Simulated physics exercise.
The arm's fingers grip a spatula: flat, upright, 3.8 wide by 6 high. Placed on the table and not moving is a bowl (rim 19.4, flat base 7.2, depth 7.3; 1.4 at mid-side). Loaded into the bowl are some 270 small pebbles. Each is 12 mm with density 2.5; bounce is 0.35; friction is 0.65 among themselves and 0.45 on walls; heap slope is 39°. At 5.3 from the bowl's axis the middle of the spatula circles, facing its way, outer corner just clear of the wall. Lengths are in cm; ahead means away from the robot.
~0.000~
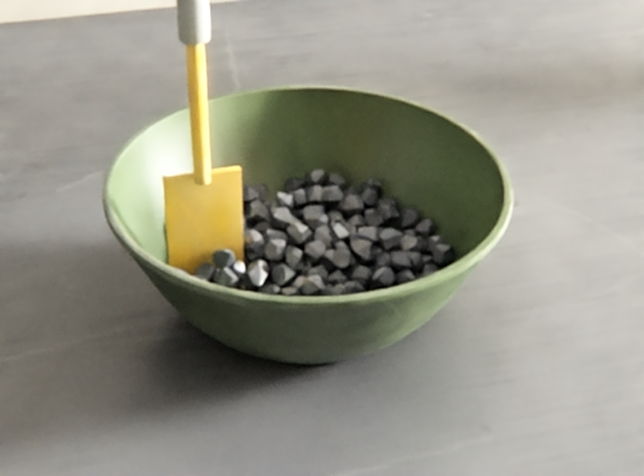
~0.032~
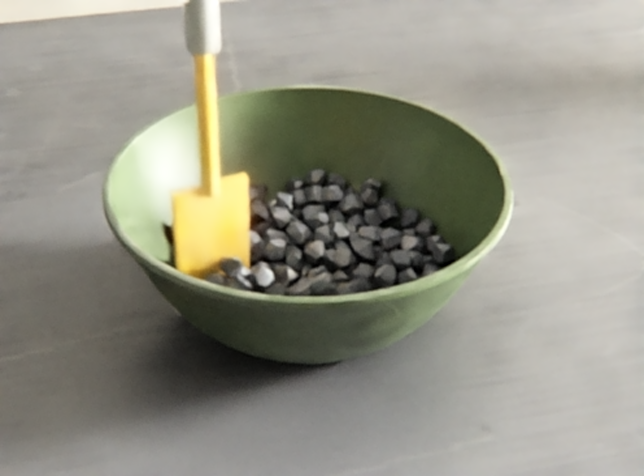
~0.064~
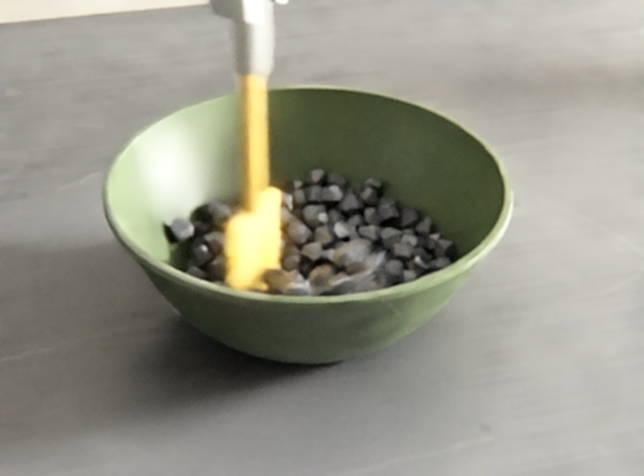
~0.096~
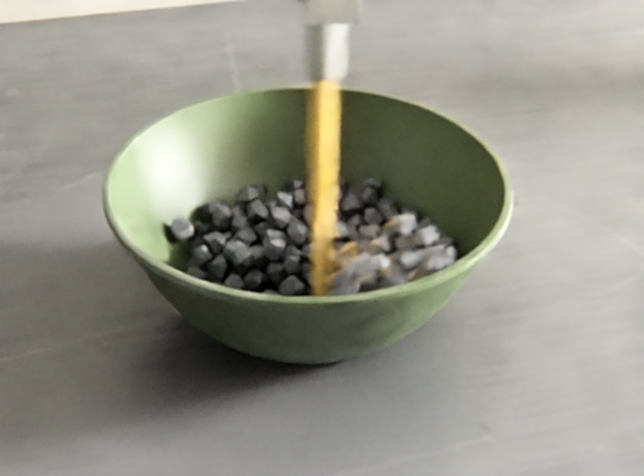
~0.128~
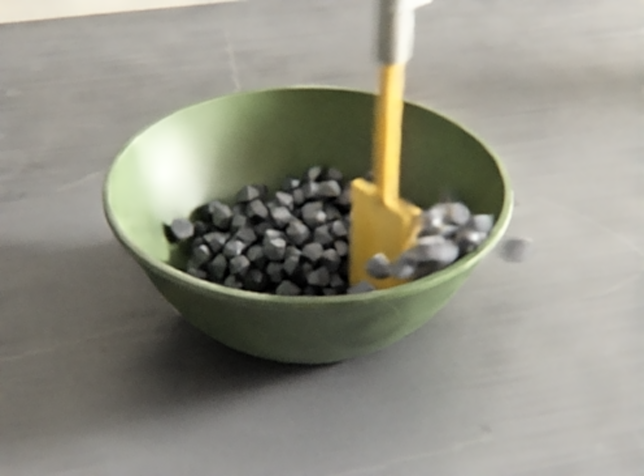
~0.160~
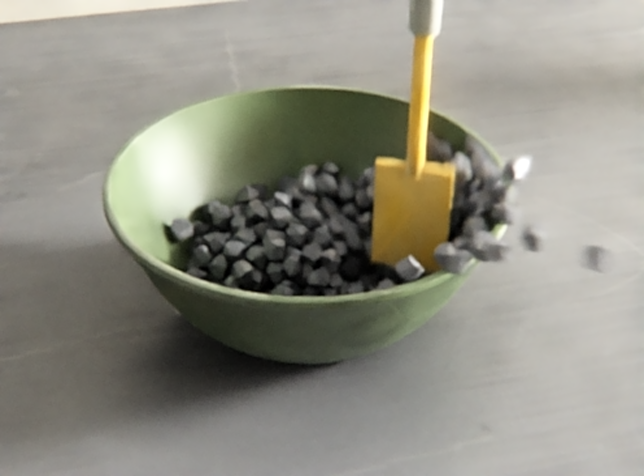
Yellow spatula sweeping from left to right through dark pebbles in a green bowl, pushing some over the right rim.
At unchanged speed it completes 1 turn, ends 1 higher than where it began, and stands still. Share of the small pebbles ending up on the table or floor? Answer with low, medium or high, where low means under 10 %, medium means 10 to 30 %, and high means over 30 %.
Medium.
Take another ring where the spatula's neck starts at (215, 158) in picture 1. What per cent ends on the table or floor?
Table or floor share: Near 25 %.
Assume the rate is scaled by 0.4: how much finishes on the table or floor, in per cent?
It would come to around 0 percent.
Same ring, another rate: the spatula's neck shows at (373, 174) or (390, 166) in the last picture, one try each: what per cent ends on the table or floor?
Some 10 and 10 per cent respectively.
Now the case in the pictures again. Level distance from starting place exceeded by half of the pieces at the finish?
Reading: Around 3 cm.
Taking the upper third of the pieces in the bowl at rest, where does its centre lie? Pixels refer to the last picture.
Looks like roughly (270, 269) to me.
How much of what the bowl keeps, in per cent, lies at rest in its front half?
Close to 50 in a hundred.
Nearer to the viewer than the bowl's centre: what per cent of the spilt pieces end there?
30 per cent, roughly.
After 0.23 s, 226° round, highest piece 10 above the table; 249 in the bowl, 23 in flight or on the tool.
After 0.30 s, 301° round, highest piece 11 above the table; 233 in the bowl, 9 on the table or floor, 30 in flight or on the tool.
After 0.53 s, 0° round, highest piece 6 above the table; 216 in the bowl, 56 on the table or floor.
After 1.23 s, 0° round, highest piece 6 above the table; 216 in the bowl, 56 on the table or floor.
In the end, 216 in the bowl, 56 on the table or floor. That is 21 % on the table or floor.
